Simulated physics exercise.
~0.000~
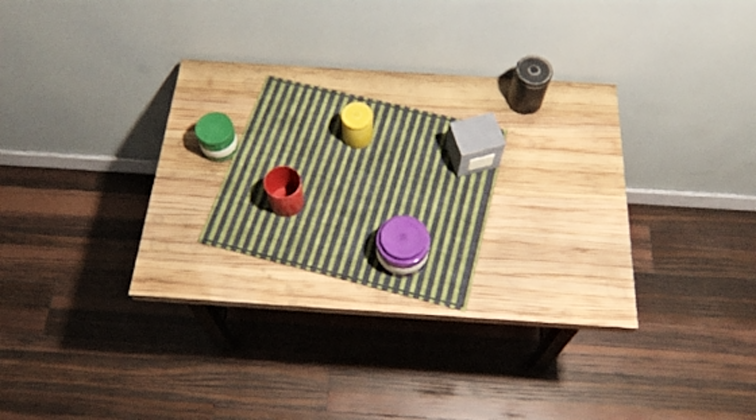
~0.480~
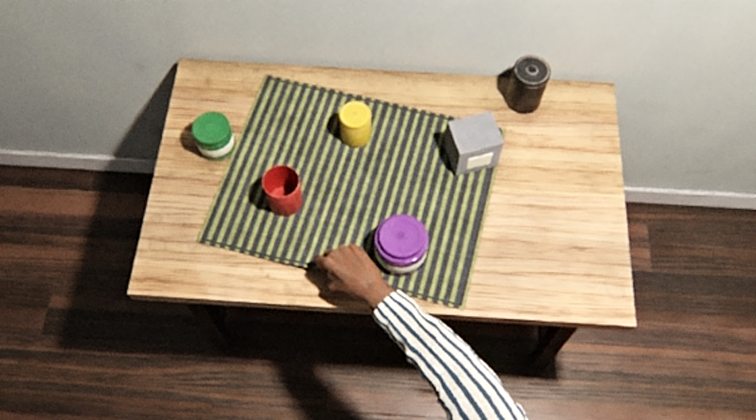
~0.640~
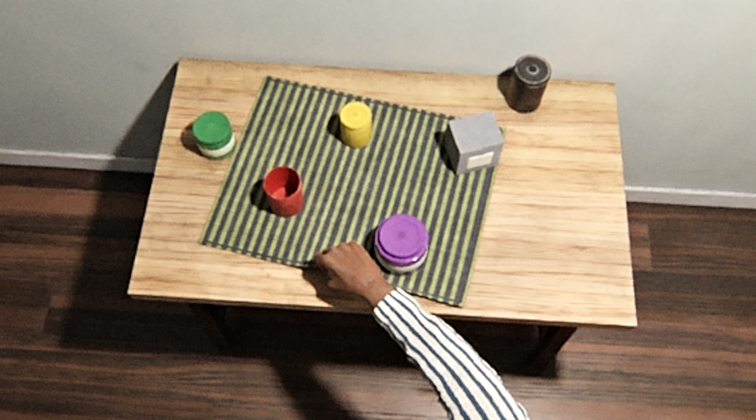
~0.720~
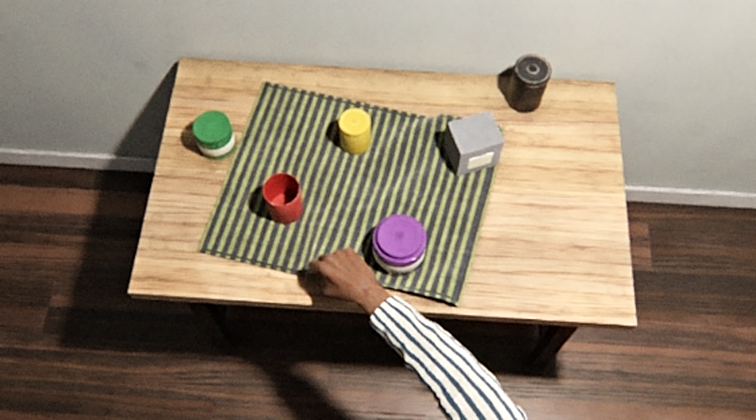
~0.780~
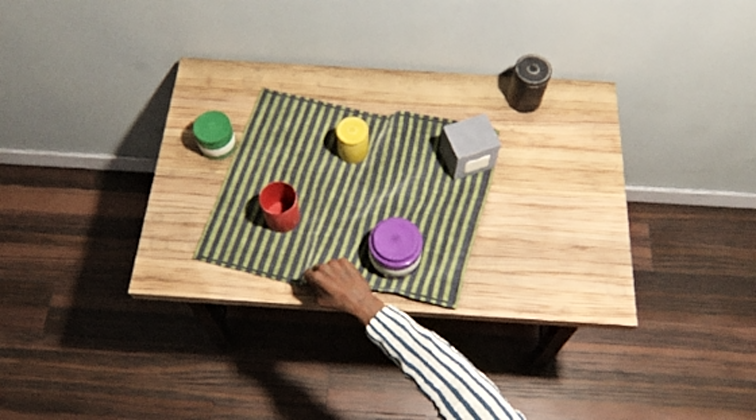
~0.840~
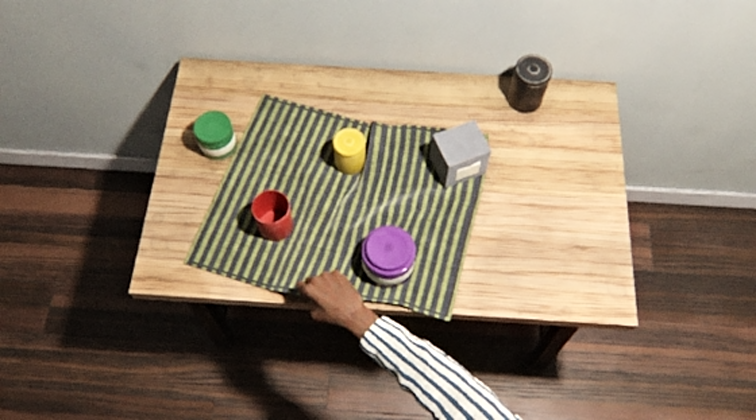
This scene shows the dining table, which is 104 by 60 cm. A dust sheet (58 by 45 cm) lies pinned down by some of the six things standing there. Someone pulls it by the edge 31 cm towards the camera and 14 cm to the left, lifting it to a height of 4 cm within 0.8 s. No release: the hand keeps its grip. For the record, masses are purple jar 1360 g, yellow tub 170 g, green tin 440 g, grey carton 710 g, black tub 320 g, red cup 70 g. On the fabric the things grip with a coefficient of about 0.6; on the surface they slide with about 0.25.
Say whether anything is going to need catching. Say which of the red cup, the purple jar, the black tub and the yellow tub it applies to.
Red cup: Yes, it falls; purple jar: Yes, it falls; black tub: No, it stays; yellow tub: No, it stays.
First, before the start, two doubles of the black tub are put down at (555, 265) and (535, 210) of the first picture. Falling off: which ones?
Taking them as listed: Is left on top, then is left on top.
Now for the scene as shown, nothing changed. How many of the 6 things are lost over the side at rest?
Total: 3.
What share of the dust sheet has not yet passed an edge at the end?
I'd say close to 30 per cent of it.
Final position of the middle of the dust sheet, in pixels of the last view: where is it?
I'd say it sits around (241, 325) in the last picture.
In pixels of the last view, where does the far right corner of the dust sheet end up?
That corner ends up near pixel (376, 298) in the last view.
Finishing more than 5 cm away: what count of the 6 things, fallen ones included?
4 in all.
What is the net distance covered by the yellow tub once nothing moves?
Net displacement - yellow tub 40 cm.
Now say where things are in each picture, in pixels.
The first frame shows red cup (282, 182); purple jar (404, 237); black tub (534, 70); yellow tub (357, 115); dust sheet corners (198, 242) (268, 75) (465, 311).
The second frame shows green tin (211, 127); dust sheet corners (197, 242) (266, 74); grip (327, 272).
The third frame shows dust sheet corners (199, 243) (265, 75); grip (327, 270).
The fourth frame shows red cup (281, 189); yellow tub (355, 121); purple jar (400, 236); dust sheet corners (197, 251) (264, 81); grip (322, 277).
The fifth frame shows grey carton (472, 135); red cup (278, 198); yellow tub (352, 130); dust sheet corners (193, 259) (262, 88); grip (317, 286).
The sixth frame shows red cup (271, 206); purple jar (389, 247); black tub (534, 69); yellow tub (349, 141); dust sheet corners (184, 264) (263, 94) (450, 321); grip (310, 298).
At 1.0 s, 85 % of the dust sheet is still over the top; yellow tub 17 cm off its start, red cup 16 cm off its start, purple jar 16 cm off its start.
At 1.1 s, 65 % of the dust sheet is still over the top; yellow tub 28 cm off its start, purple jar 27 cm off its start, red cup 25 cm off its start.
At 1.3 s, 45 % of the dust sheet is still over the top; purple jar over the edge, yellow tub 37 cm off its start at (260, 245), red cup 36 cm off its start at (197, 347).
At 1.4 s, 35 % of the dust sheet is still over the top; purple jar over the edge, red cup over the edge, yellow tub 42 cm off its start.
At 3.0 s, 30 % of the dust sheet is still over the top; red cup over the edge, purple jar over the edge, yellow tub on its side, 39 cm off its start at (236, 248), black tub 0 cm off its start at (534, 69).
